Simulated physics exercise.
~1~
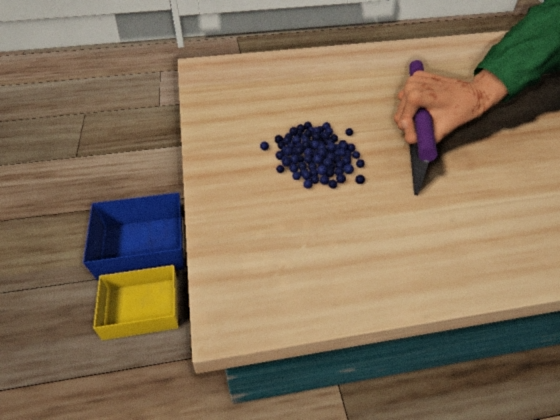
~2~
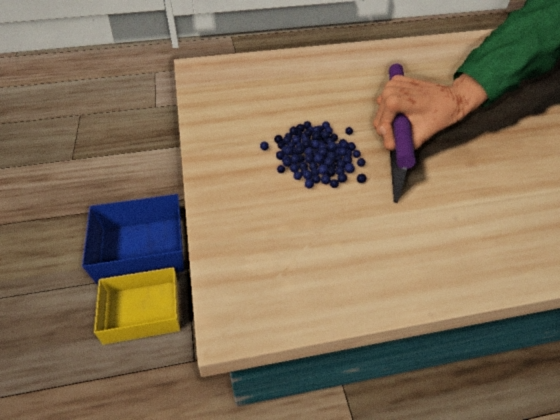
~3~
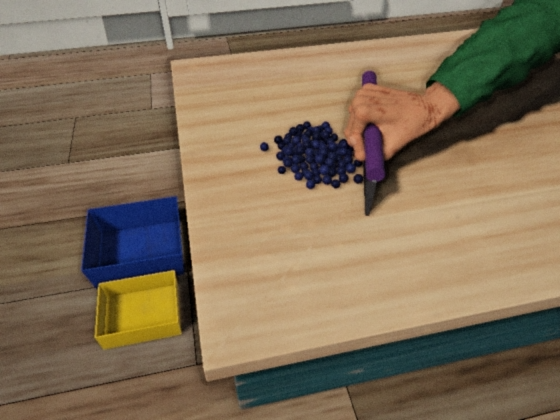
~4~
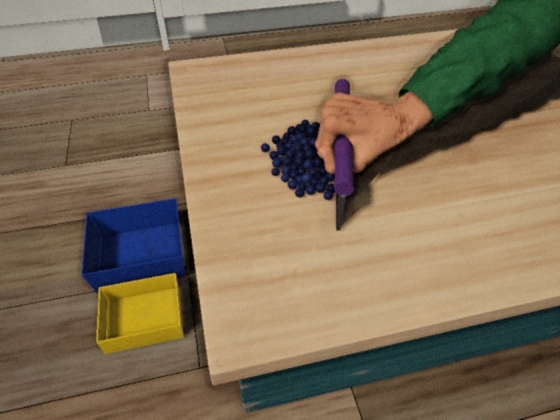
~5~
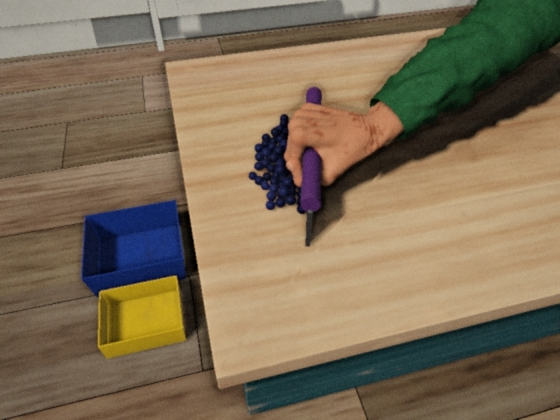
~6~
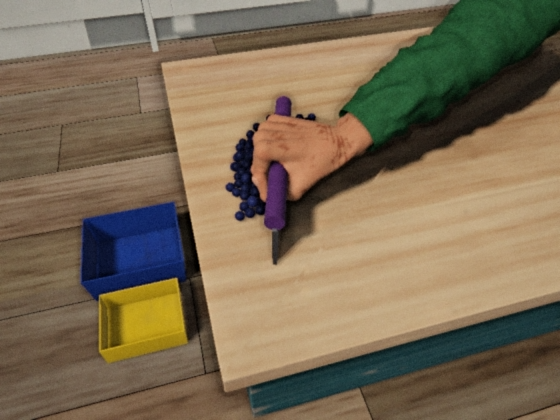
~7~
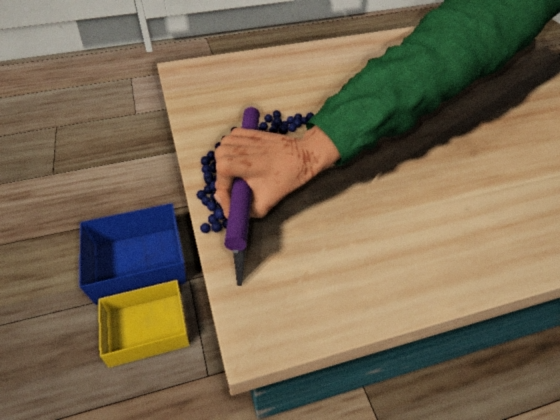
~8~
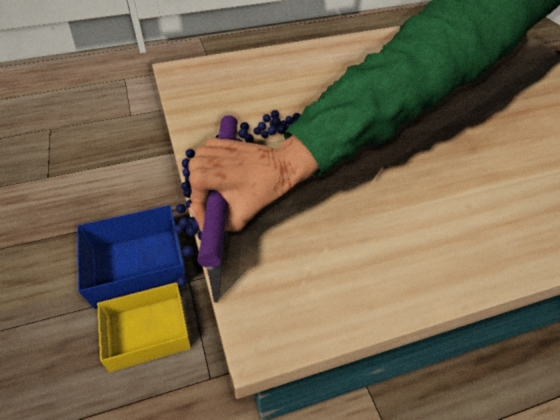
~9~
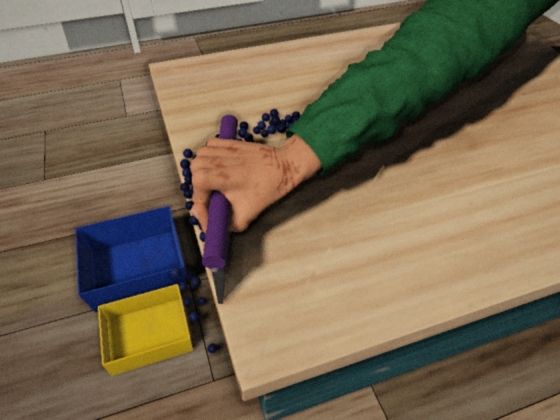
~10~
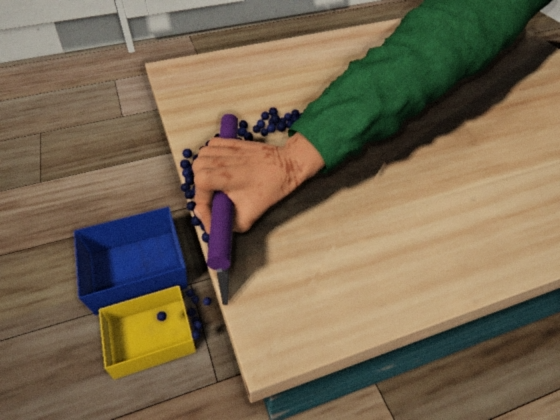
The clip opens on a pale wooden board with a loose heap of dark blue berries, while a blue tin and a yellow tin sit beside its left edge. A hand in a green sleeve, gripping a purple-handled scraper, moves left across the board and reaches the heap. It pushes the berries leftward, and they bunch and trail around the hand. Near the left edge the scraper stops, and a few berries drop over the side by the tins. One shows over the yellow tin, but most remain on the board around the still hand.
